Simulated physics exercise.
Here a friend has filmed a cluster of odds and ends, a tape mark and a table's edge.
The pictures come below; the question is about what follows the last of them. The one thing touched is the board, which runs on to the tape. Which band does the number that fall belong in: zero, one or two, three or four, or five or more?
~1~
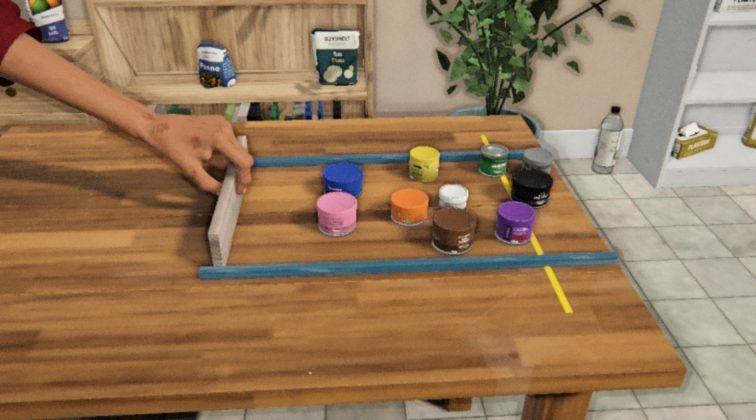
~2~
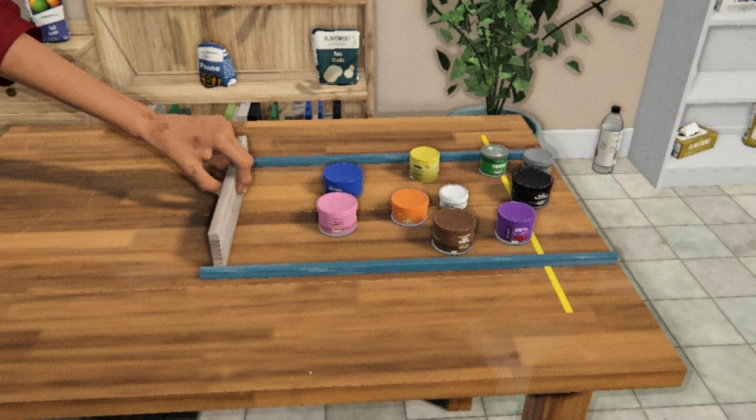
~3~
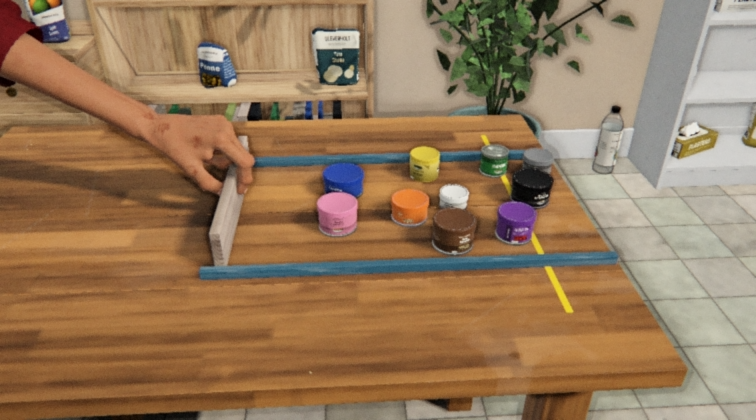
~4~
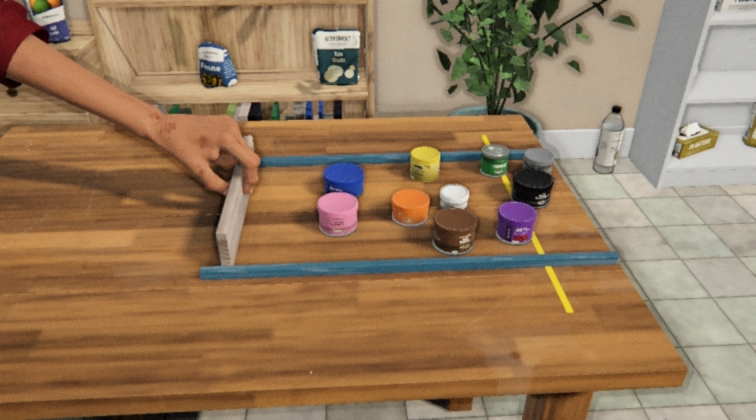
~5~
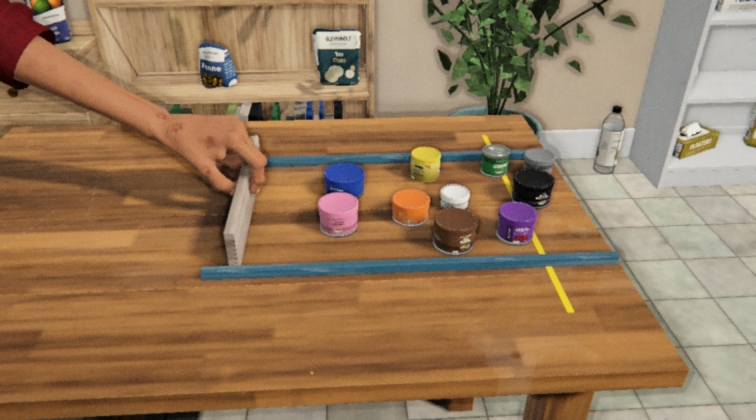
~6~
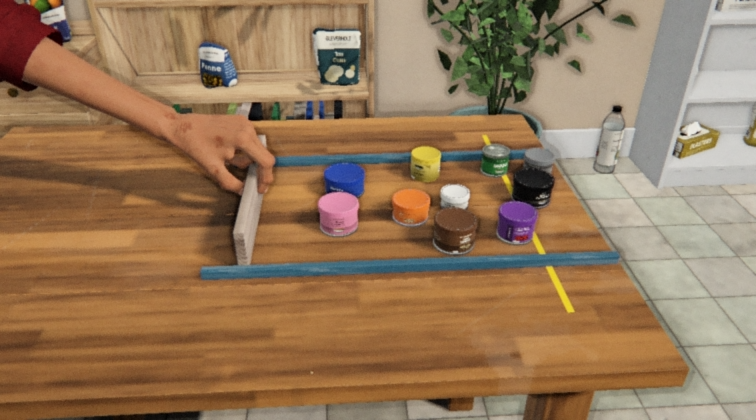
Just one or two tumble.
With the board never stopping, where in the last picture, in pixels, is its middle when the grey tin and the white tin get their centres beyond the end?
I'd put it close to (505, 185), and close to (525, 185) for the other one.
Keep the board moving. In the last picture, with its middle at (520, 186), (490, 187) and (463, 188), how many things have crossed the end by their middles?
By position: 1 / 0 / 0.
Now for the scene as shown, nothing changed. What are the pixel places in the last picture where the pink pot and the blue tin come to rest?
(547, 210) and (528, 174).
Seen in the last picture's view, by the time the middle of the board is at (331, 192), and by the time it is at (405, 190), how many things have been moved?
Tally at point one: 2; at point two: 5.
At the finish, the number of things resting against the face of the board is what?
The number is 5.
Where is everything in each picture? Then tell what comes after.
Grey tin (537, 164); black tin (531, 189); green tin (494, 161); board (232, 196); tape (516, 204), in the first picture.
Black tin (531, 189); board (232, 195), in the second picture.
Green tin (494, 161); blue tin (344, 182), in the third picture.
Grey tin (538, 164); pink pot (338, 215), in the fourth picture.
Black tin (532, 189); purple tin (516, 224), in the fifth picture.
Grey tin (538, 164); black tin (532, 189); green tin (495, 161); board (253, 195); tape (518, 204), in the sixth picture.
A little later, none off yet; grey tin at rest near (538, 164); black tin at rest near (532, 189); green tin at rest near (495, 161).
When it is over, the number that fall off is one or two; down, grey tin.
